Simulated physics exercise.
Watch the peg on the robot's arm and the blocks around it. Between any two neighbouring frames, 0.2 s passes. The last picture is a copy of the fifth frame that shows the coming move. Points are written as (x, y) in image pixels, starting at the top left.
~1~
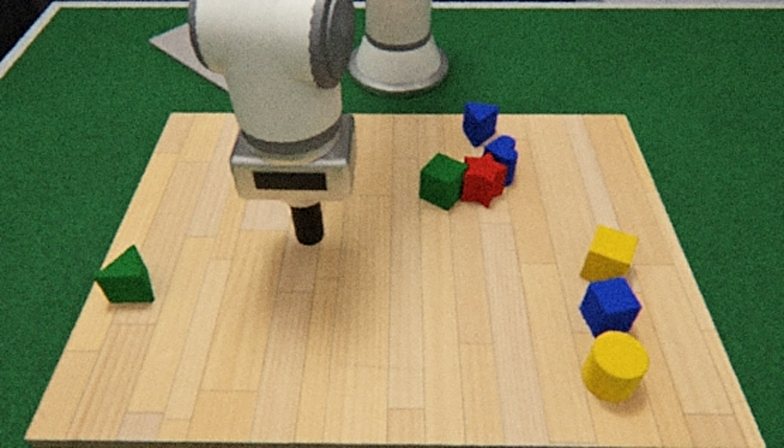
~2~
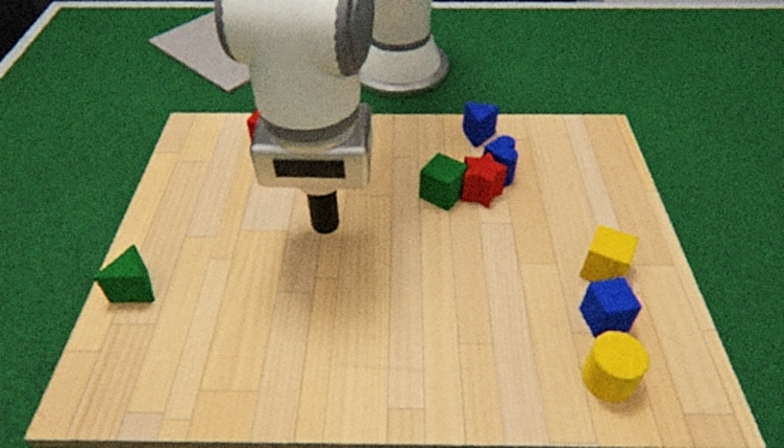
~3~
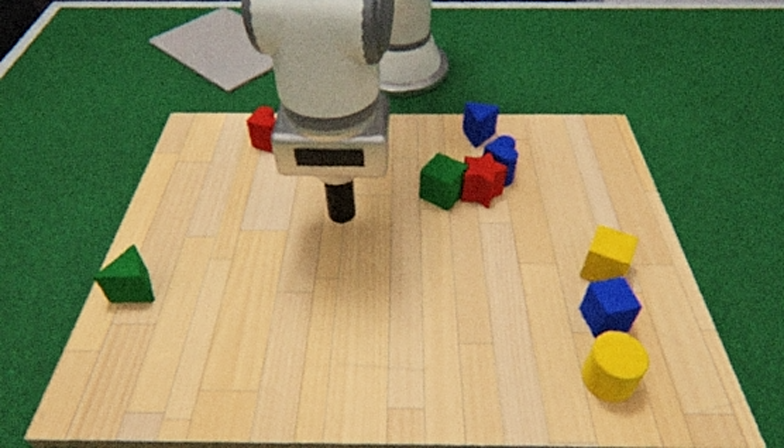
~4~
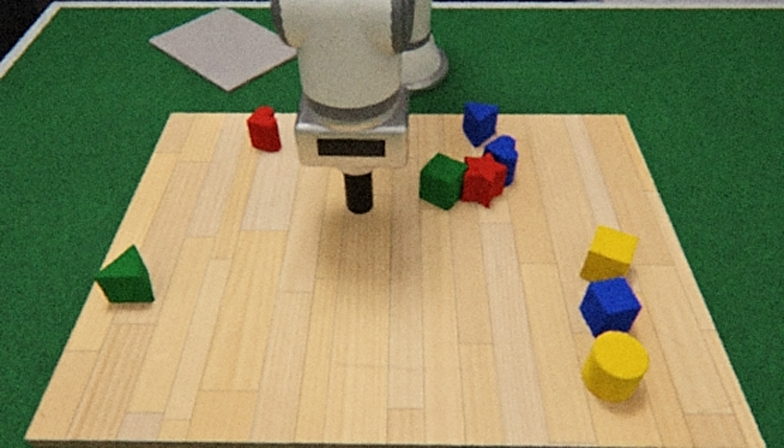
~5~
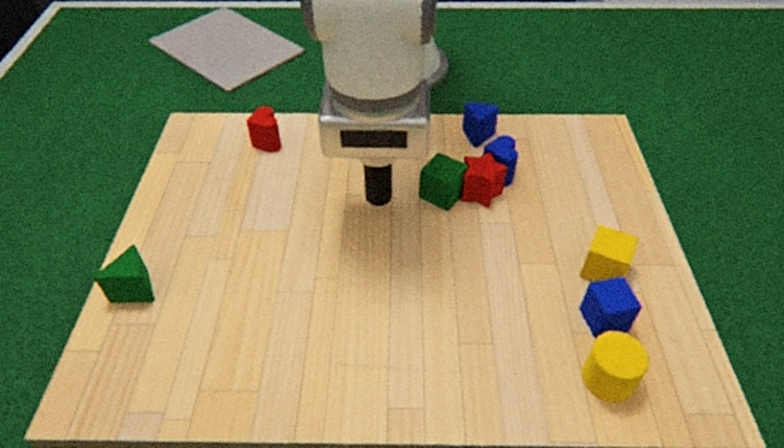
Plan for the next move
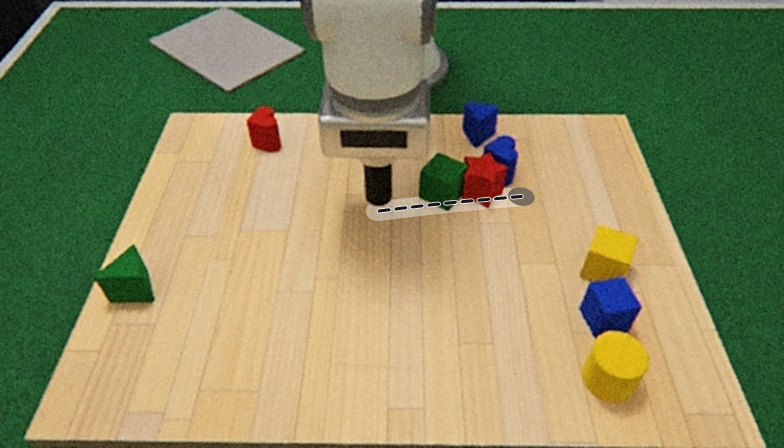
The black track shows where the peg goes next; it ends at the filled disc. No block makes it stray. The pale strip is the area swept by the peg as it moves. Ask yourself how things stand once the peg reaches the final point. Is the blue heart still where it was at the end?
No.
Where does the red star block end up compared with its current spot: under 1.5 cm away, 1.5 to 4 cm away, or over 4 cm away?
My estimate: Beyond 4 cm.
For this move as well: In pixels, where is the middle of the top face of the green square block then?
It ends at (462, 151).
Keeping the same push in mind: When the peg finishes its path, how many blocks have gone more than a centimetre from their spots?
I reckon the push displaces three or more of the blocks by more than 1 cm.
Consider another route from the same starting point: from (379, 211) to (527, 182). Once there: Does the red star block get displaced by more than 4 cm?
Answer: Yes.
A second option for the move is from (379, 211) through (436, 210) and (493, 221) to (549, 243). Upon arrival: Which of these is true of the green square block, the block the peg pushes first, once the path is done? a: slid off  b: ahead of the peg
a (slid off)
The line goes from (379, 211) to (521, 196).
On the path given first. One third of the way, peg at (428, 192); green square block at (449, 162), turned 15° clockwise; red star block at (488, 165); blue heart at (507, 145).
Two thirds of the way, peg at (477, 188); green square block at (462, 151), turned 25° anticlockwise; red star block at (502, 163), turned 30° clockwise; blue heart at (515, 143), turned 25° anticlockwise.
At the end, peg at (524, 184); green square block at (462, 151), turned 25° anticlockwise; red star block at (535, 152); blue heart at (526, 132), turned 60° anticlockwise.
